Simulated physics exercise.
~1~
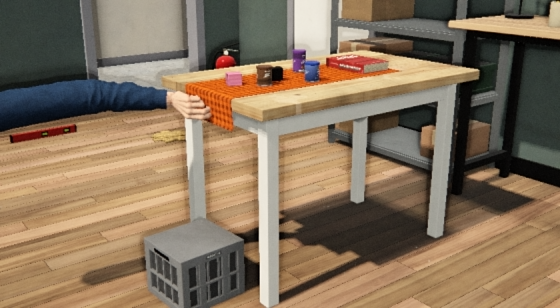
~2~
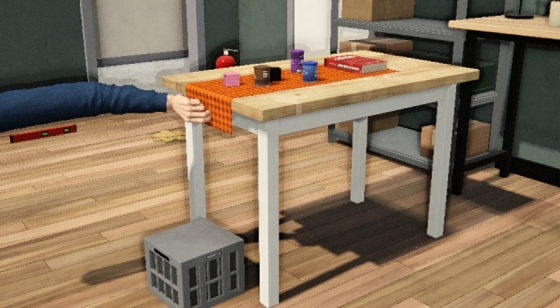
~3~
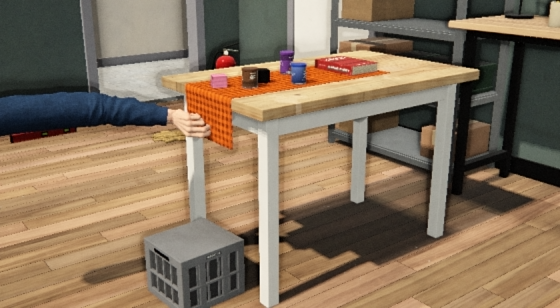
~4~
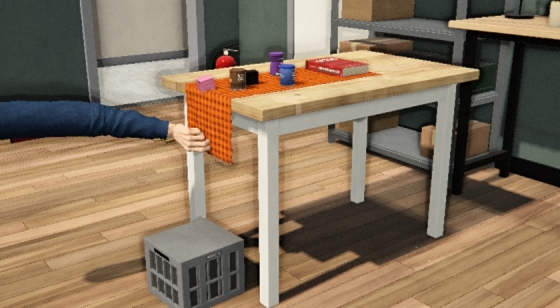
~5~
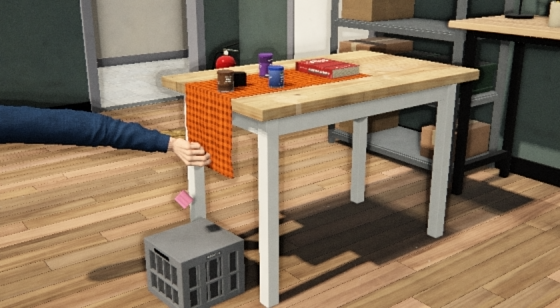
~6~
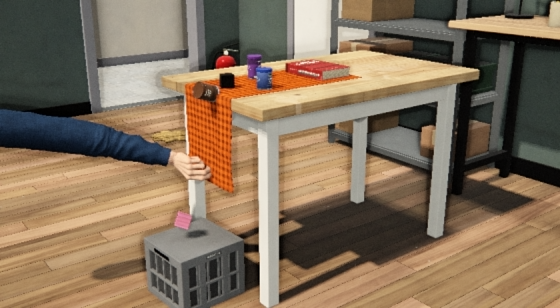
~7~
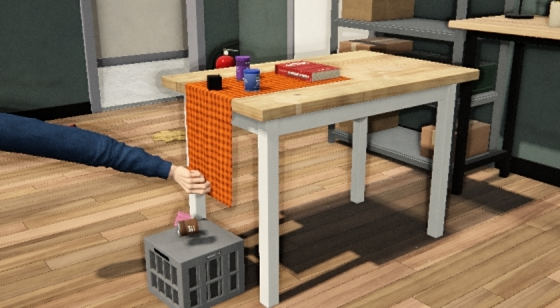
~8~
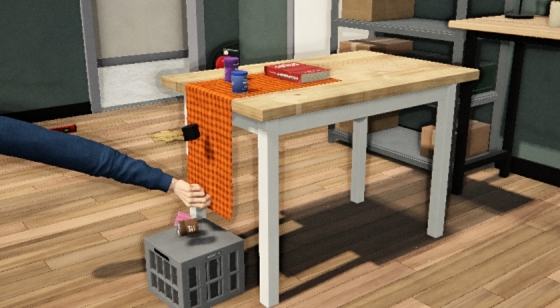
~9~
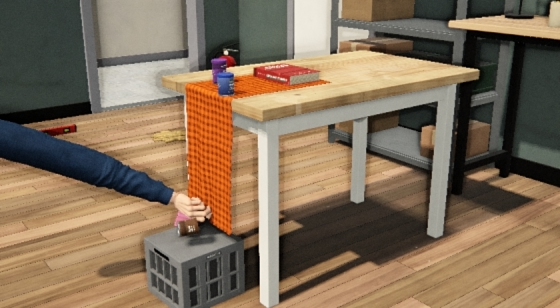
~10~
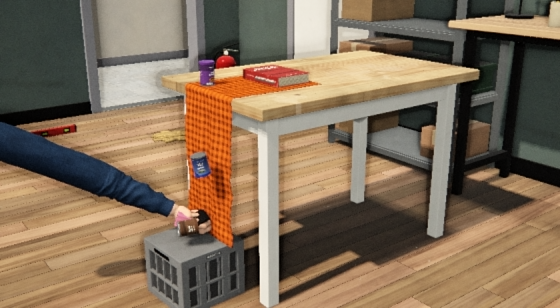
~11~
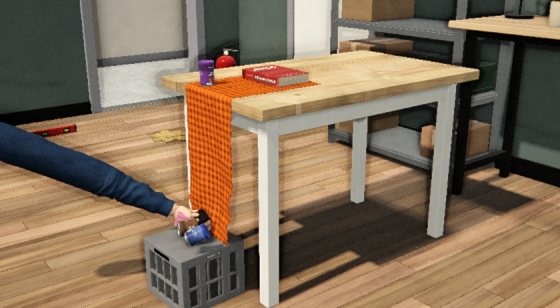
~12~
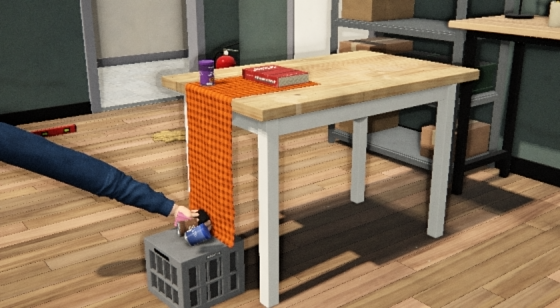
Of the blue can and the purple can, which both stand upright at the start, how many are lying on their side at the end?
One of them is. The blue can ends on its side at the grey crate, while the purple can still stands upright on the cloth near the table's edge.
